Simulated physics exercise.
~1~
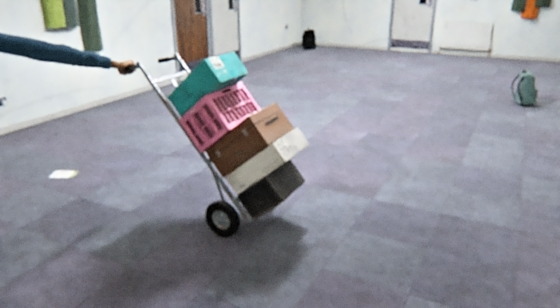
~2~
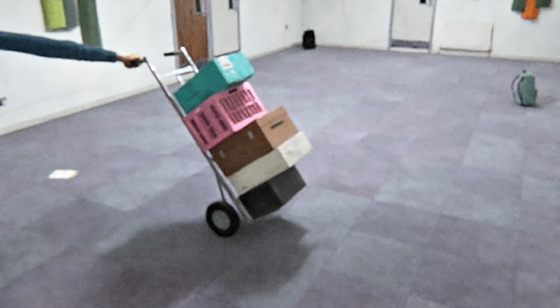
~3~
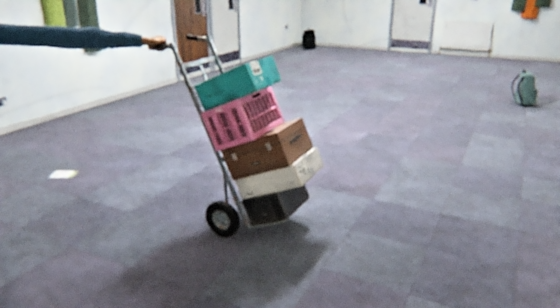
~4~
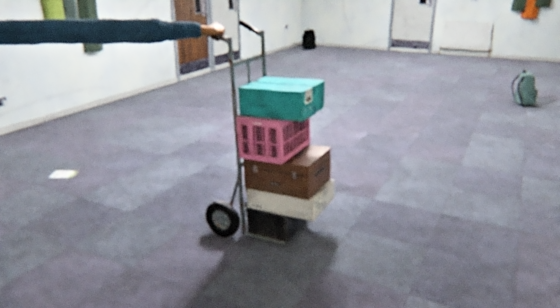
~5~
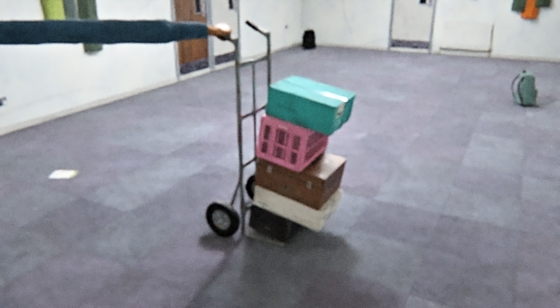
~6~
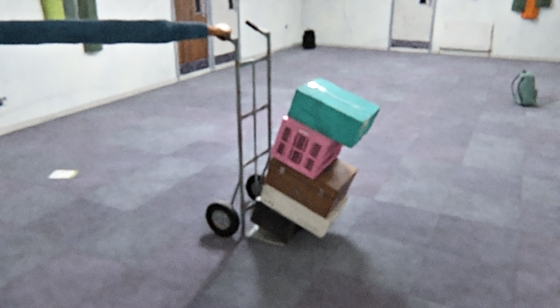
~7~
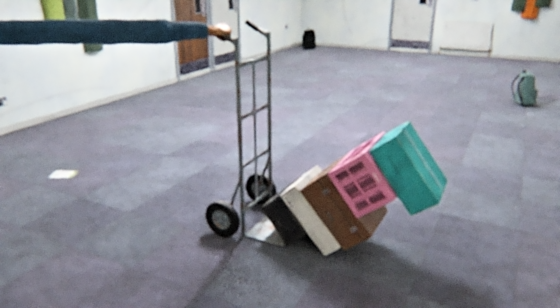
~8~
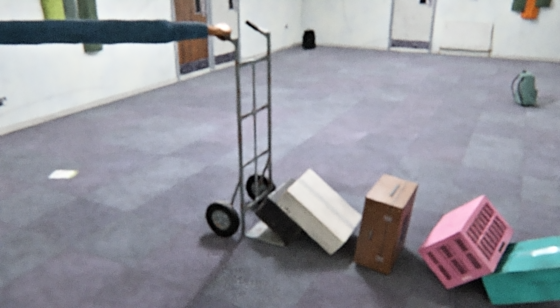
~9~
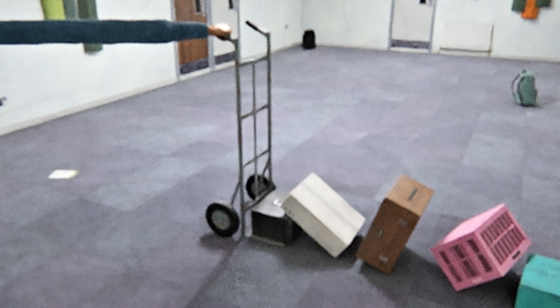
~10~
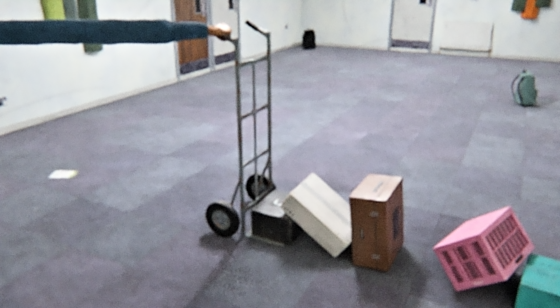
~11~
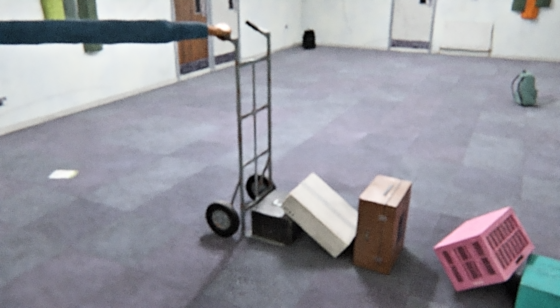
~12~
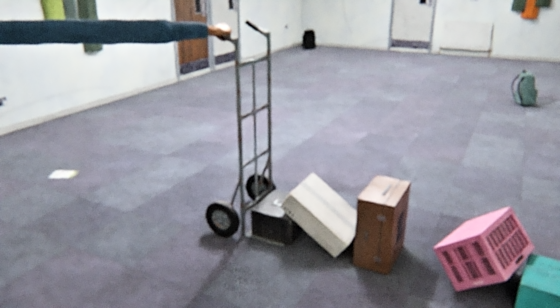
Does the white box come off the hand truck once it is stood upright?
Yes, the white box tips forward off the black one and ends up leaning on the floor just to the right of it, while the black box stays on the plate.
A hand truck stacked with turquoise, pink, brown, white and black boxes leans back towards an outstretched arm at the left of a grey-carpeted room, seen from slightly above. The arm swings the truck upright, and its plate comes down on the floor. The stack keeps going, tipping forward to the right. The turquoise box, pink crate and brown box topple off and spread across the carpet, while the white one slides off the black. At the end, the black box sits on the plate, the white one leans beside it, and the other three lie farther right.
